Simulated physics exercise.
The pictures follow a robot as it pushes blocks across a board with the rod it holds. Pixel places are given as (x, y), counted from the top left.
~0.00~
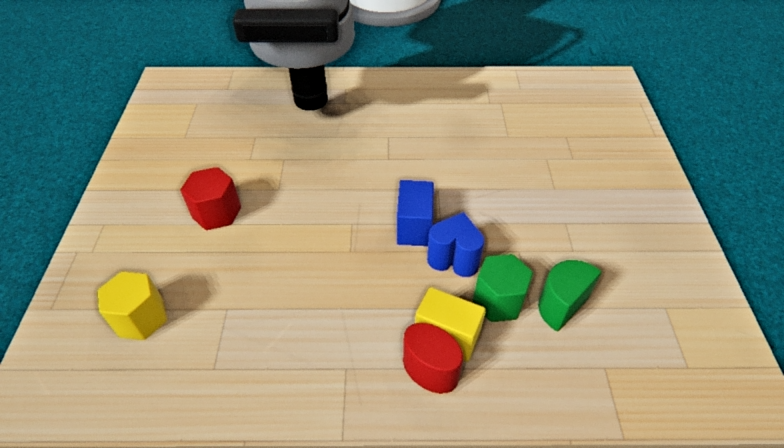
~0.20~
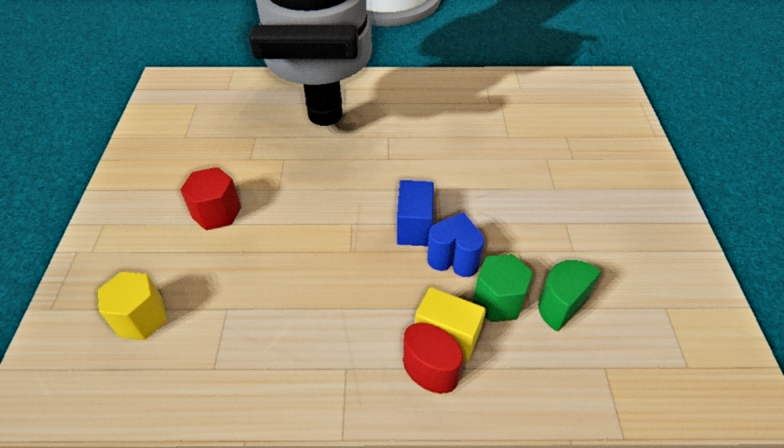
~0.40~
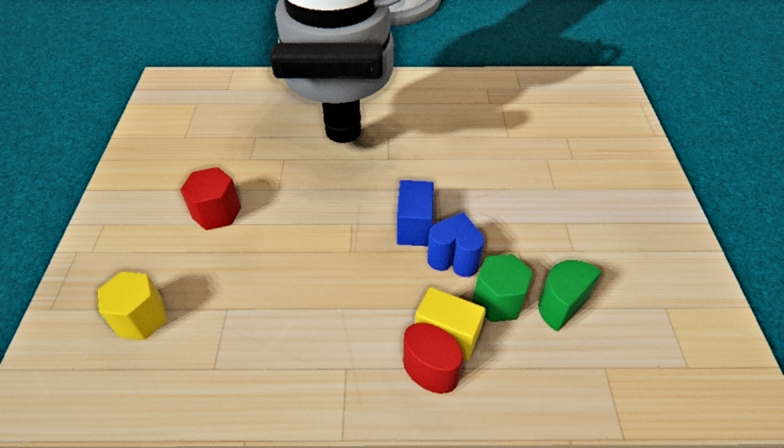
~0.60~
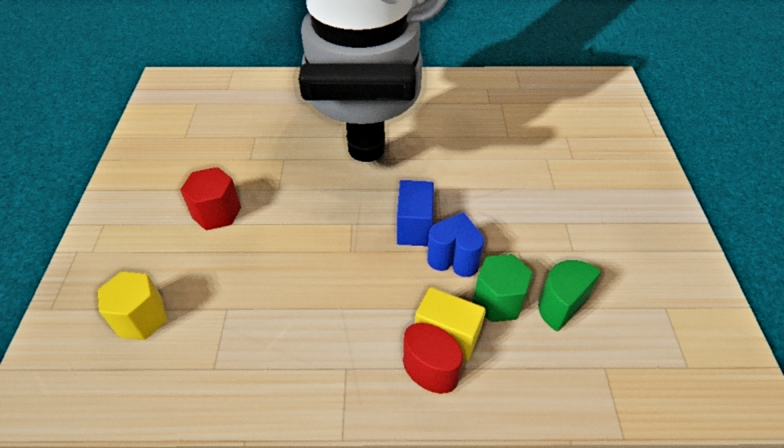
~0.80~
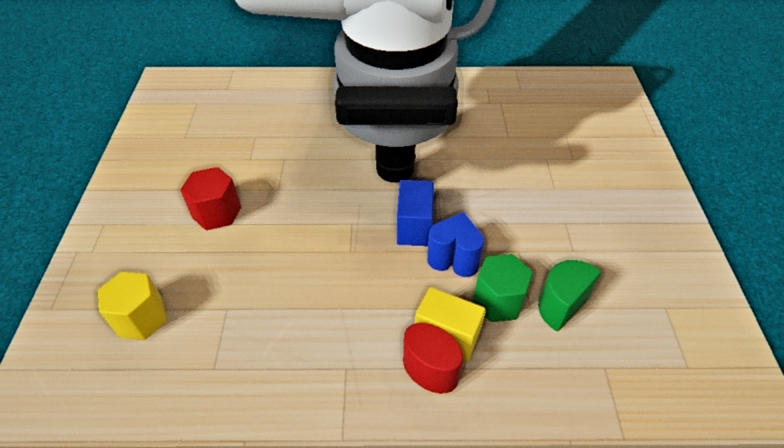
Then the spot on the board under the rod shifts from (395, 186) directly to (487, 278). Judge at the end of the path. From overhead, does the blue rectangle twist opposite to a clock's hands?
No, it doesn't check out.
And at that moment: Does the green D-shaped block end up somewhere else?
I believe not.
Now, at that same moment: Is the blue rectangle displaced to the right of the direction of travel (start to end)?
My answer is yes.
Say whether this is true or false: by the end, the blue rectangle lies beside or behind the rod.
That statement is accurate.
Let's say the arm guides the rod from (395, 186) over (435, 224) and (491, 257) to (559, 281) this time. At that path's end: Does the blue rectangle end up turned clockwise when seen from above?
I expect so.
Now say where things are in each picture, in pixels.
In the first frame, tip of the rod at (311, 101), middles of tops, blue rectangle at (416, 198), yellow rectangle at (451, 311), blue heart block at (458, 231), green hexagon at (506, 274), green D-shaped block at (572, 278).
In the second frame, rod at (326, 116), nothing pushed.
In the third frame, rod at (344, 132), nothing pushed.
In the fourth frame, rod at (367, 151), nothing pushed.
In the fifth frame, rod at (395, 171), blue rectangle at (416, 198), yellow rectangle at (451, 311), blue heart block at (458, 231), green hexagon at (506, 274), green D-shaped block at (572, 278).
The first path, step by step. One third of the way, rod at (424, 199); blue rectangle at (426, 222); blue heart block at (463, 242), turned 40° anticlockwise.
Two thirds of the way, rod at (455, 229); blue rectangle at (421, 245), turned 25° clockwise; blue heart block at (468, 251), turned 55° anticlockwise; green hexagon at (510, 277).
At the end, rod at (490, 263); blue rectangle at (421, 247), turned 30° clockwise; yellow rectangle at (448, 315); blue heart block at (484, 285), turned 45° anticlockwise; green hexagon at (536, 310), turned 25° anticlockwise; green D-shaped block unmoved.
